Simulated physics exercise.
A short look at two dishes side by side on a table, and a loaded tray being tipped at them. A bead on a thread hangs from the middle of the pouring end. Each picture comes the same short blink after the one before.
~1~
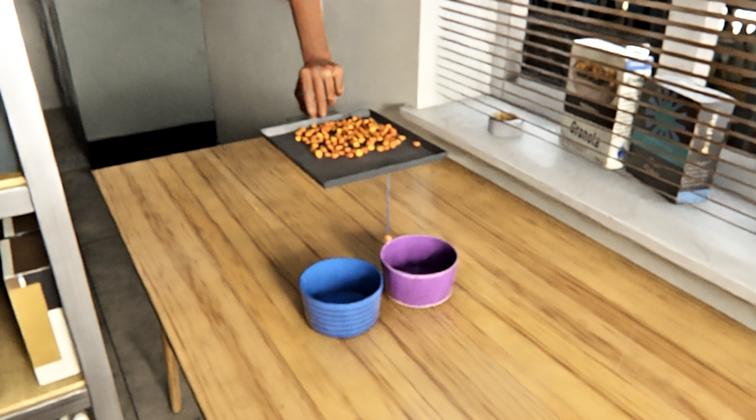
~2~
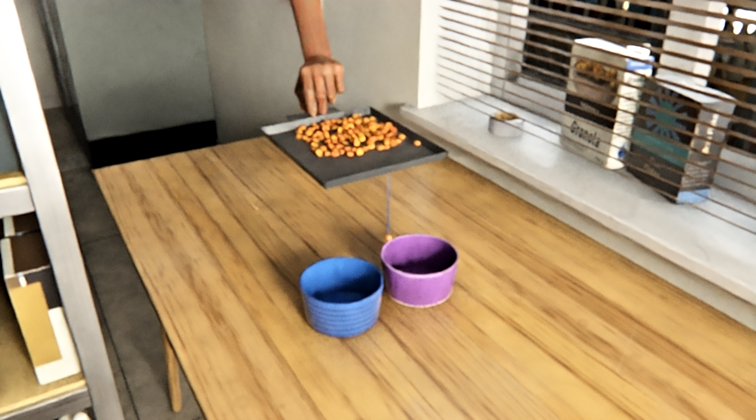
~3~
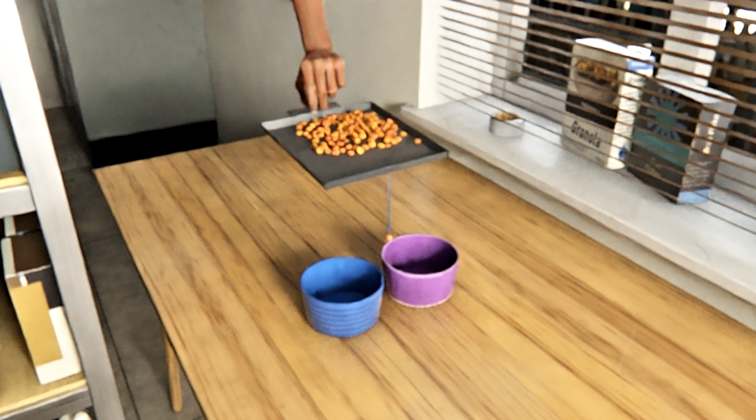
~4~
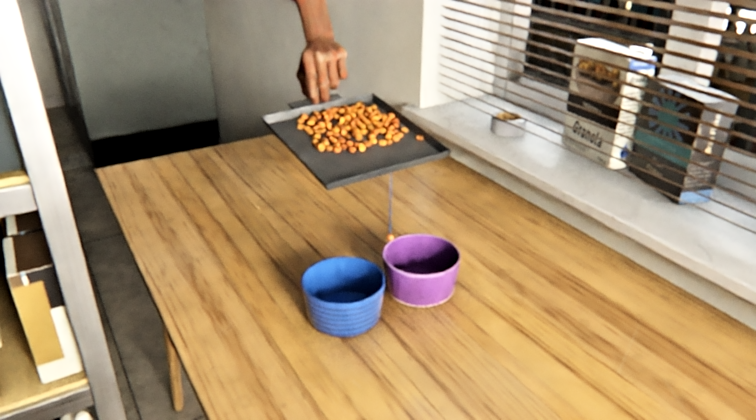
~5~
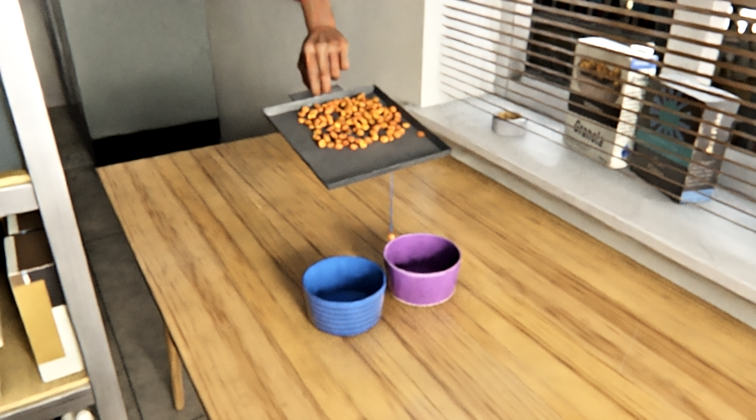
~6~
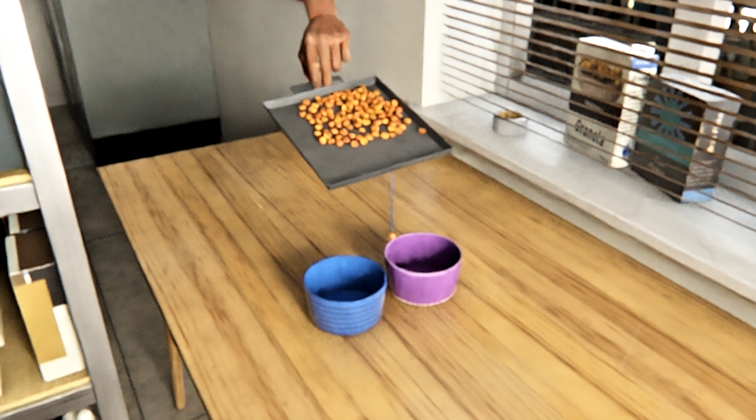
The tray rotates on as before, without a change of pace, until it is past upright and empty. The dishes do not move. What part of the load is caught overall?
Together they catch more than half.
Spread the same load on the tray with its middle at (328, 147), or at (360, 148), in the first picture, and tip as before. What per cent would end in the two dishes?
The first gives 90 %, the second 90 %.
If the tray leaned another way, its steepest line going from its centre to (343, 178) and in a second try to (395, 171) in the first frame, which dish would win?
The first try: The dish on the left. The second: The dish on the right.
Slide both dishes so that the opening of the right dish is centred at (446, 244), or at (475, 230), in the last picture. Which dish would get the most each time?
In turn: The dish on the left; the left one.
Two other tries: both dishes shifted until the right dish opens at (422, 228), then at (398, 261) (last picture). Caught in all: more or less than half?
First not half, then more than half.
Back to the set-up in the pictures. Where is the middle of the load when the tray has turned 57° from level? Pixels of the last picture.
Around (374, 172).
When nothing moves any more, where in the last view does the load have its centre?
Close to (362, 302).
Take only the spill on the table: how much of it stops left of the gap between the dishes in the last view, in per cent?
Roughly 40 in a hundred.
Just after the last frame, tray tipped steeply; the larger part on the tray; just a few in the left dish; roughly a quarter in the air.
A moment on, tray tipped right over; roughly a quarter on the tray; roughly a third in the left dish; roughly a quarter in the right dish; about a tenth outside both; about a tenth in the air.
Further on, tray tipped past a quarter turn; roughly half in the left dish; roughly a third in the right dish; about a tenth outside both.
When it is over, tray tipped past a quarter turn; roughly half in the left dish; roughly a third in the right dish; about a tenth outside both.
